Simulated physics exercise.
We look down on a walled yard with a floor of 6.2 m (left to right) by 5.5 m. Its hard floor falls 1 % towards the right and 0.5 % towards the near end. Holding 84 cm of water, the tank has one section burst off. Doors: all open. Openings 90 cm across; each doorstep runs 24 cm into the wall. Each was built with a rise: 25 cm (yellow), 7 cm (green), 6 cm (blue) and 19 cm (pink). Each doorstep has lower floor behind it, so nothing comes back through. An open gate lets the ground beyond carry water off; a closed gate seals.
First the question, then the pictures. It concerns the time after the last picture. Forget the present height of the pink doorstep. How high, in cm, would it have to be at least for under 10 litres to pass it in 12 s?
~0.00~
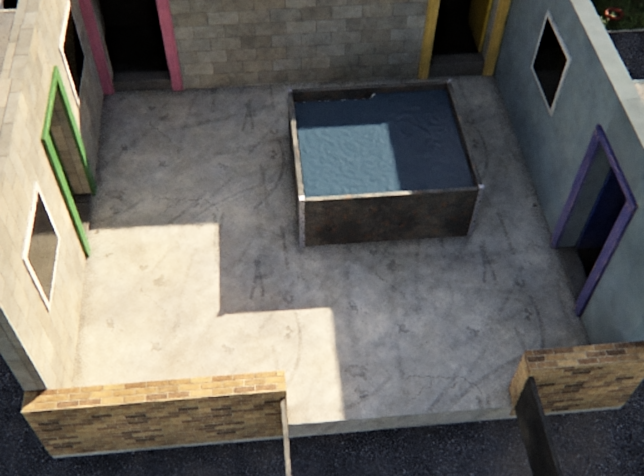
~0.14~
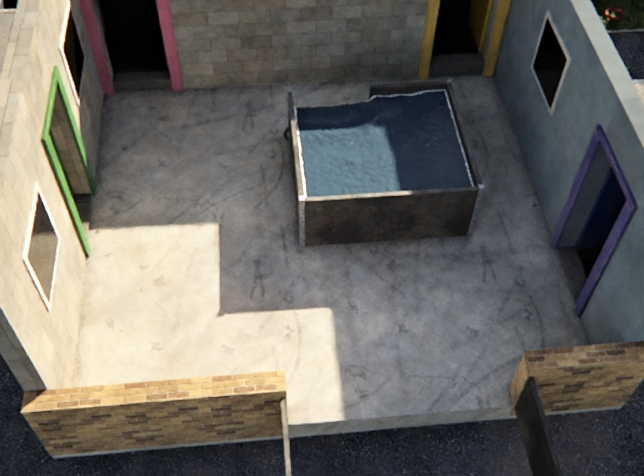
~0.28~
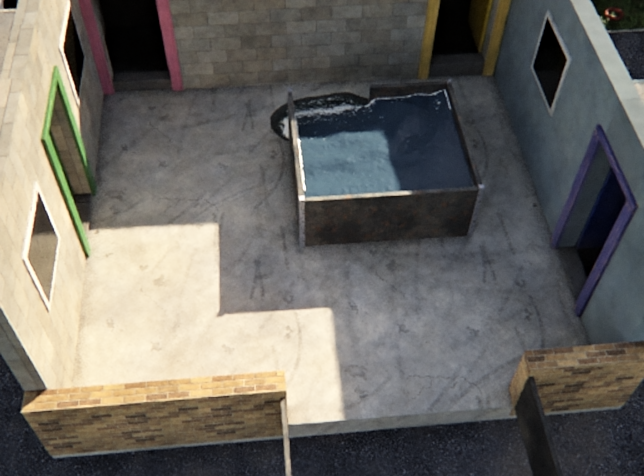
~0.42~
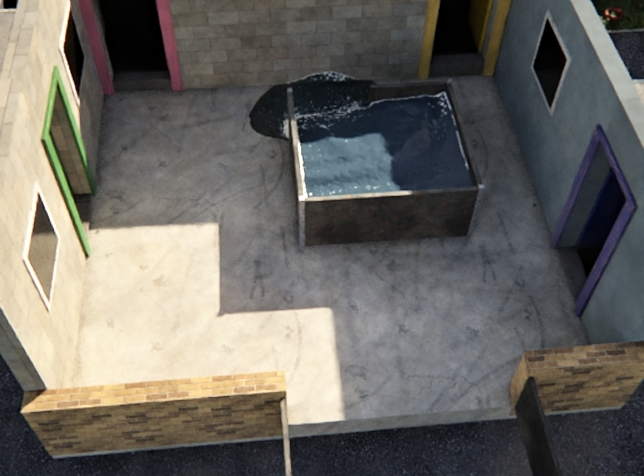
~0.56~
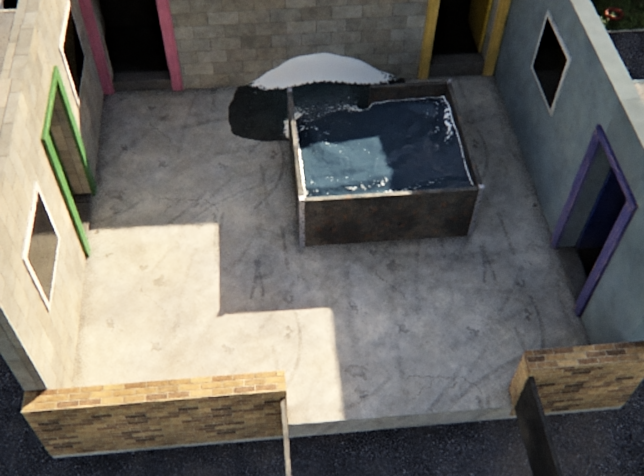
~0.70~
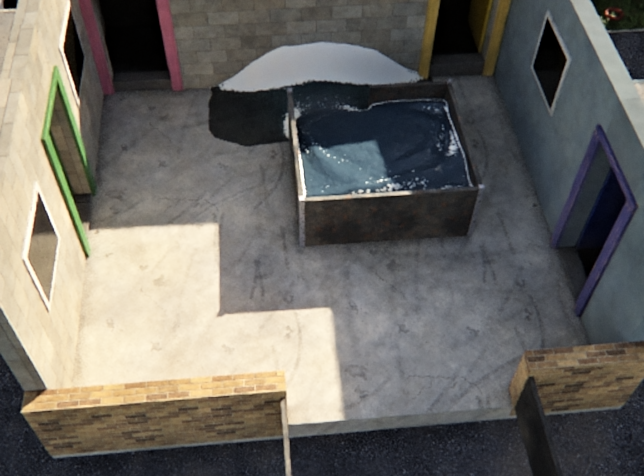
At least about 26 cm.
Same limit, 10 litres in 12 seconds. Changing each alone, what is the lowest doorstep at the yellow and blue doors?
About 22 cm at yellow and 13.5 cm at blue.
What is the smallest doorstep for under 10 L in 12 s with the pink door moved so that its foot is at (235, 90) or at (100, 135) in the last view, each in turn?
Roughly 27 cm, then roughly 32 cm.
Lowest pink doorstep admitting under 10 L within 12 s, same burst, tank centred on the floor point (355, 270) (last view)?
Then close to 33 cm.
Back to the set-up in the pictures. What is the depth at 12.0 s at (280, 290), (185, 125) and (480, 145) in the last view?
Close to 5, 5 and 9 cm, one after the other.
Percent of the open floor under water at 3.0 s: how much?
Some 55 in a hundred.
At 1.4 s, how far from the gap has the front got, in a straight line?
Close to 3.6 metres, I'd say.
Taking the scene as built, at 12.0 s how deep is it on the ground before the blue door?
It stands about 12.5 centimetres deep.
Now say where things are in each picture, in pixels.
Still water, 84 cm deep, in the tank at (380, 141); the pink door at (132, 38) is dry, in the first picture.
Water pours out on the far side and has run 0.3 m, to a hidden place; about 8 cm deep outside, 84 cm at the back, in the second picture.
The front is at a hidden place, 0.8 m from the gap on the far side; 1.0 m2 of floor is wet, 84 cm left at the back, in the third picture.
The front is at (362, 81), 1.2 m from the gap on the far side; 2.1 m2 of floor is wet, 83 cm left at the back, in the fourth picture.
The front is at (399, 80), 1.4 m from the gap on the far side; 2.9 m2 of floor is wet, 76 cm left at the back, in the fifth picture.
The front is at (425, 78), 1.6 m from the gap on the far side; 3.3 m2 of floor is wet, 71 cm left at the back; 1.1 m in a straight line remain to the pink door at (132, 38), in the sixth picture.
After 1.4 s water covers 20 % of the floor, deepest (61 cm) near (313, 86); 9 cm at the pink door, 0 litres in over its 19 cm doorstep.
After 3.0 s water covers 55 % of the floor, deepest (36 cm) near (325, 86); 17 cm at the pink door, 15 litres in over its 19 cm doorstep.
After 12.0 s water covers 100 % of the floor, deepest (16 cm) near (593, 366); 5 cm at the pink door, 35 litres in over its 19 cm doorstep.
At the pink door as built, the water arrived by 1.1 s and peaked near 21 cm at 3.6 s.
With a doorstep of 21.5 cm, 23 litres would have come in within the 12 s; with 29.5 cm, 5 litres. So under 10 litres takes about 26 cm.
